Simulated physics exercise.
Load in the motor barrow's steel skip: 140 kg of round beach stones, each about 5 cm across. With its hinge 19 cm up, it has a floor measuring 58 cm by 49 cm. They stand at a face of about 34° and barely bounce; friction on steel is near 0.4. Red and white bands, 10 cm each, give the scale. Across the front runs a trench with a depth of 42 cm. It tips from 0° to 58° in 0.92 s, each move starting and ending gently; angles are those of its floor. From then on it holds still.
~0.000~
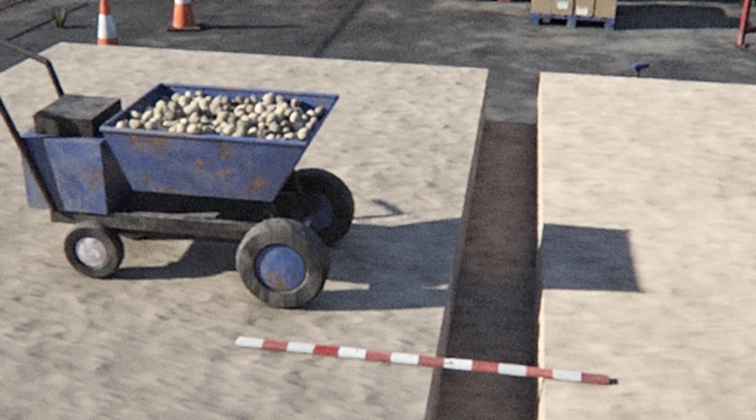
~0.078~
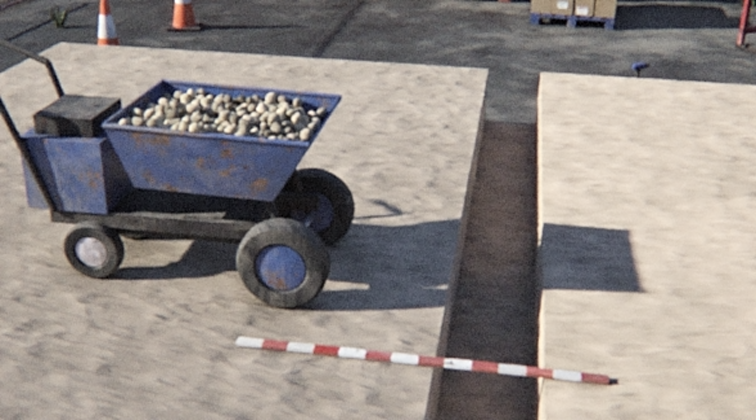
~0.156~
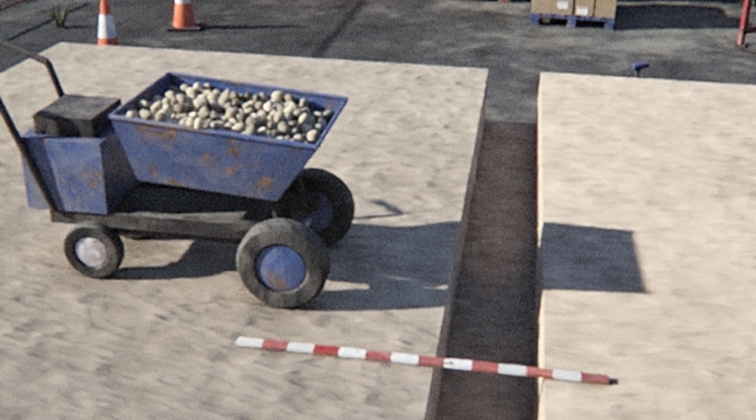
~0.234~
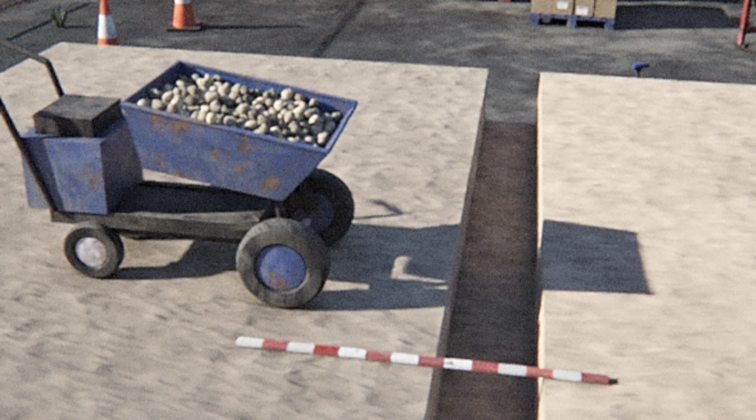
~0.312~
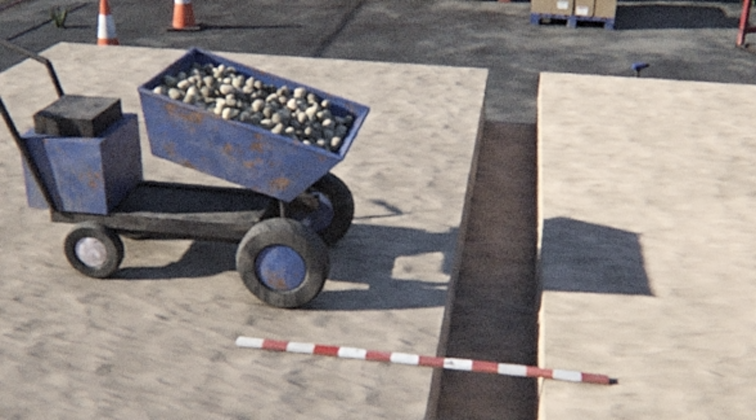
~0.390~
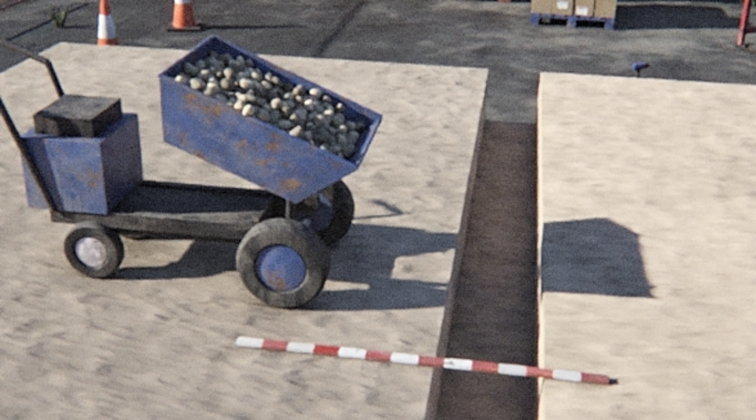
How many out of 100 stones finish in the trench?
About 60 of them.
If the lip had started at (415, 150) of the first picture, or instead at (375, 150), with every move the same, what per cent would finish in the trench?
The first gives about 20 percent and the second about 40 percent.
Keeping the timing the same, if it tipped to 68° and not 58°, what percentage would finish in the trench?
Some 90 in a hundred, I'd say.
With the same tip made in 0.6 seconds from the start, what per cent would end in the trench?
Then roughly 60 percent.
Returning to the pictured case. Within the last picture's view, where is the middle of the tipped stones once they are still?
I'd point to around (494, 362).
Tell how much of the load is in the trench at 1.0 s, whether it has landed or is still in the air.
By then, around 10 percent.
After 0.7 s the floor is at 49°; 100 % in the skip; the foremost stones are at (394, 182).
After 1.0 s the floor is at 58°; 81 % in the skip, 6 % short of the trench, 12 % in the trench; the foremost stones are at (486, 270).
After 1.4 s the floor is at 58°; 51 % in the skip, 5 % short of the trench, 43 % in the trench; the foremost stones are at (553, 346).
After 3.3 s the floor is at 58°; 33 % in the skip, 7 % short of the trench, 60 % in the trench; the foremost stones are at (616, 342).
